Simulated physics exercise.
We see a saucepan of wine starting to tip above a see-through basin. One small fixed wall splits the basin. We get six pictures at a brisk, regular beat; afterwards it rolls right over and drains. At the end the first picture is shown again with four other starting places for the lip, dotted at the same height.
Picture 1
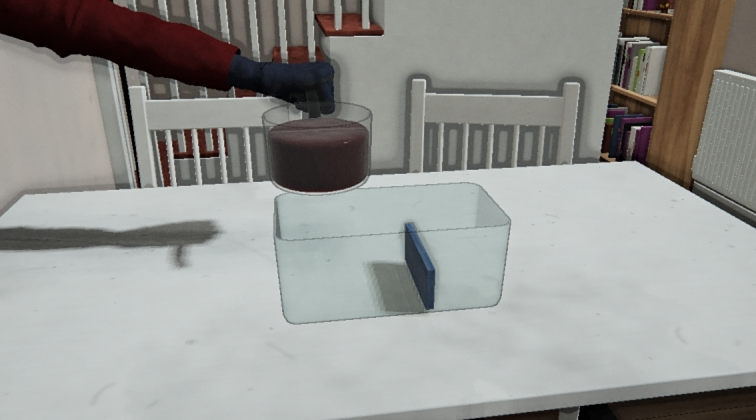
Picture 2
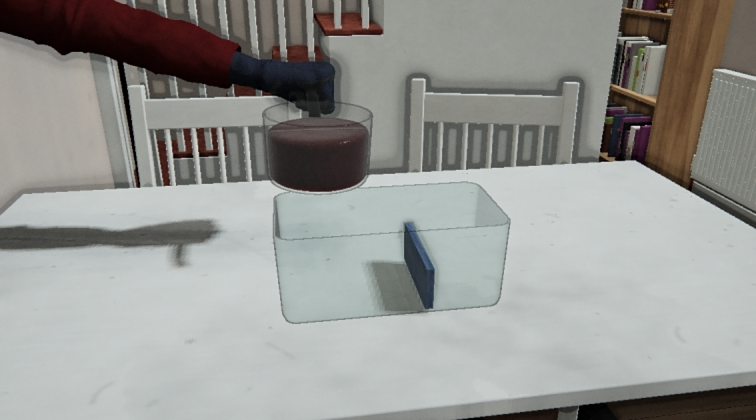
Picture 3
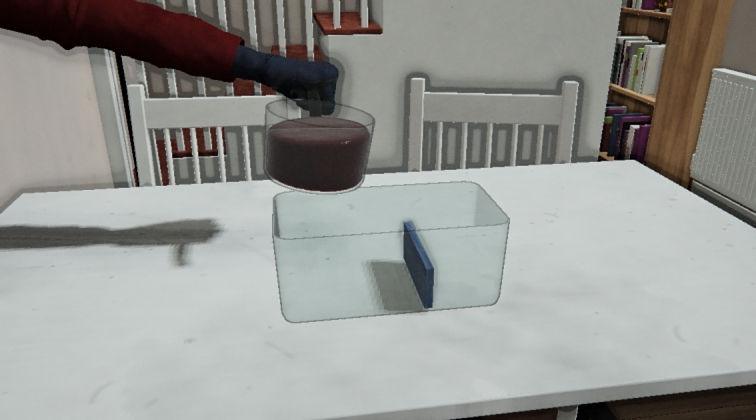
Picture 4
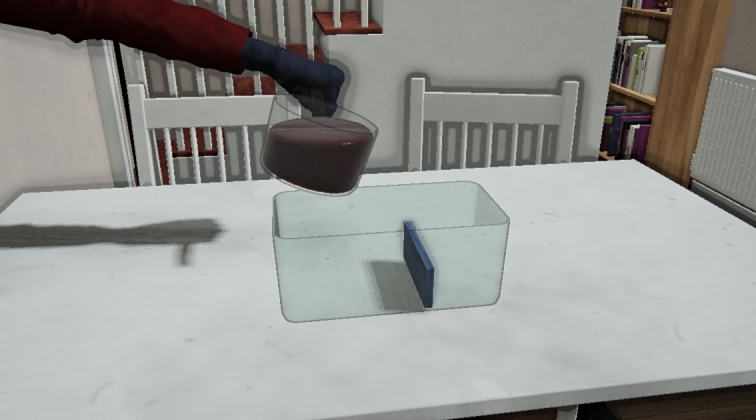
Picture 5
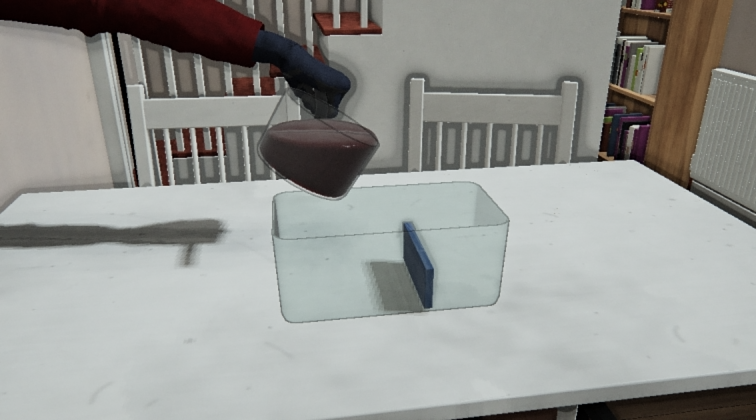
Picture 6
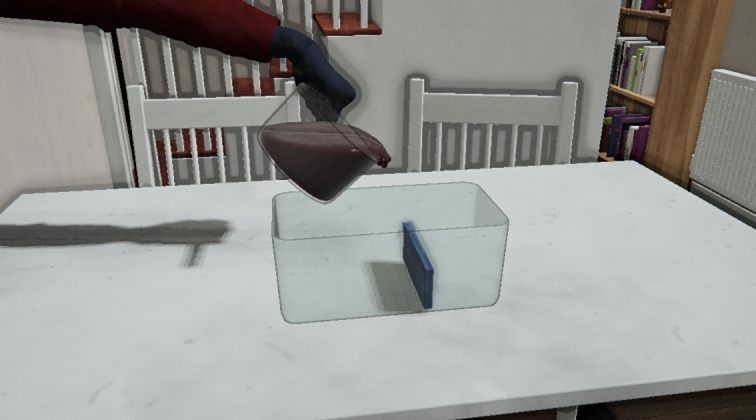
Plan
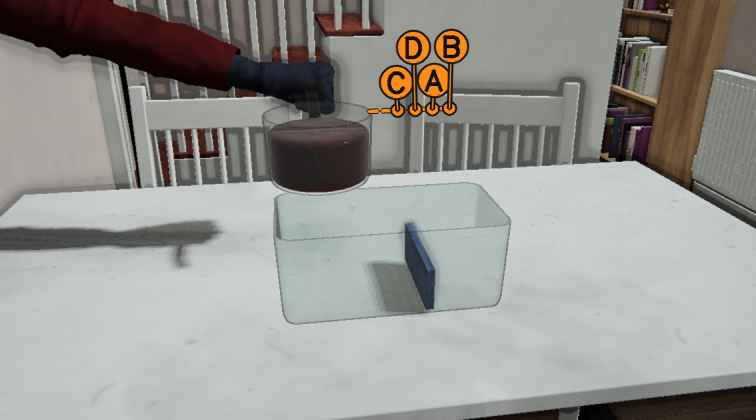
The video shows a gloved hand holding a clear saucepan of dark red wine above a see-through basin with a blue dividing wall on a white table, then tilting it steadily to the right until wine reaches over the lip.
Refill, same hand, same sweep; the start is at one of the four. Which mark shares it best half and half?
C is best.
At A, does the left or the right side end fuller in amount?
The right one.
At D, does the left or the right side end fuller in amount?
More ends on the right.
On the marked copy, A at (432, 108); B at (449, 108); C at (397, 110); D at (415, 109).
Choosing A, about 16 % ends left of the wall and 83 % right of it.
Choosing B, about 15 % ends left of the wall and 81 % right of it; 4 % is lost outside.
Choosing C, about 48 % ends left of the wall and 50 % right of it.
Choosing D, about 29 % ends left of the wall and 67 % right of it; 4 % is lost outside.
